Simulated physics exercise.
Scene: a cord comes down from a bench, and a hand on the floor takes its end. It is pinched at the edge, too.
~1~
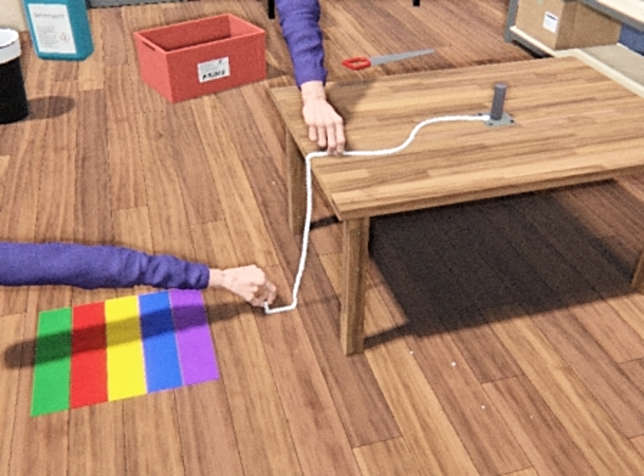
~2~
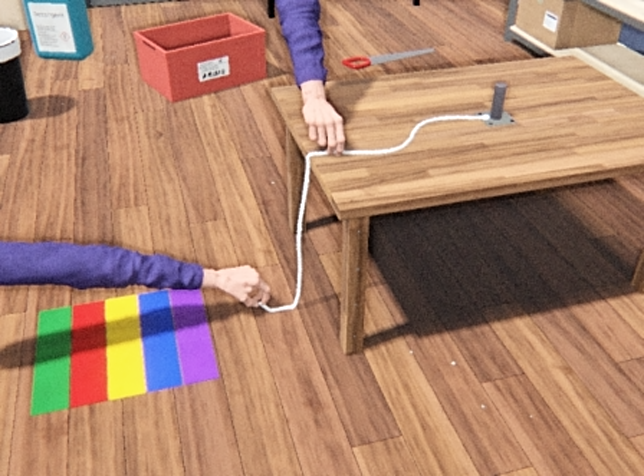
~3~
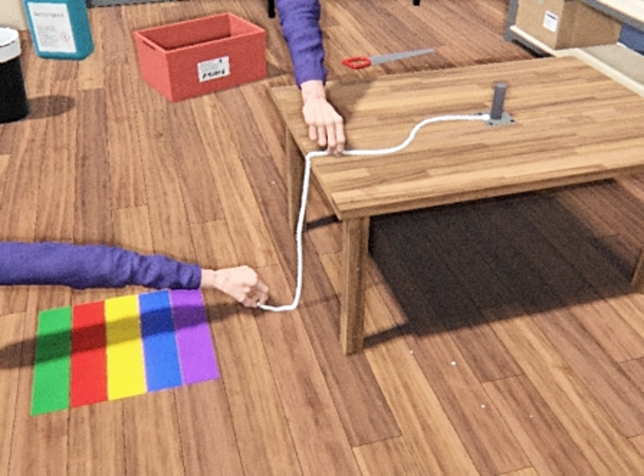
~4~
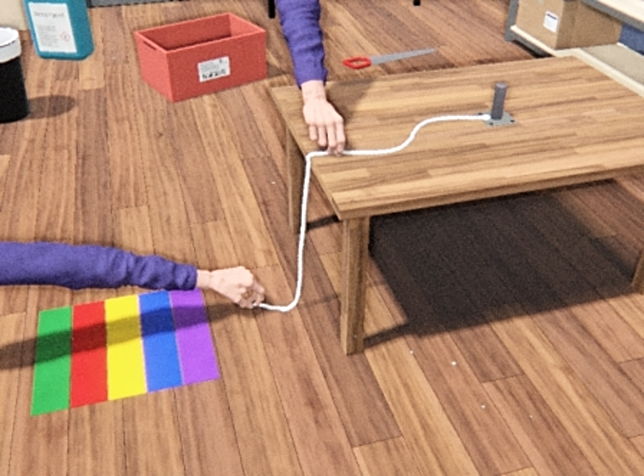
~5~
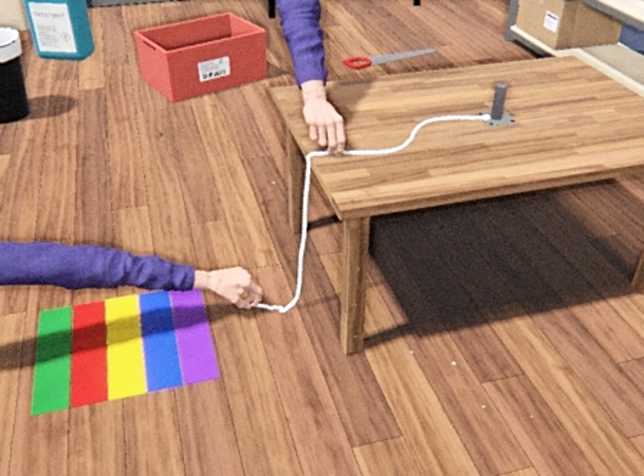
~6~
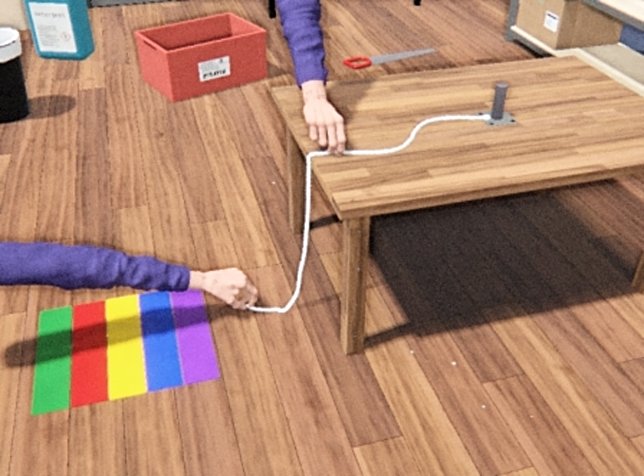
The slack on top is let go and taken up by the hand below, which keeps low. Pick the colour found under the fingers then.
Yellow is under them.
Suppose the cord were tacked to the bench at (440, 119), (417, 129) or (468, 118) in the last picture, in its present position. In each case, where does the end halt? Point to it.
It would sit near (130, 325) the first time, (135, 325) the second and (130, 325) the third.
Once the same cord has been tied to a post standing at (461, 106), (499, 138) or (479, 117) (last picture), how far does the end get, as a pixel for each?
About (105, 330), (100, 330) and (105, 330).
A little later, end near (198, 314); over purple.
Next, end near (153, 322); over blue.
When it is tight, end near (126, 327); over yellow. It gets as far as the yellow strip.
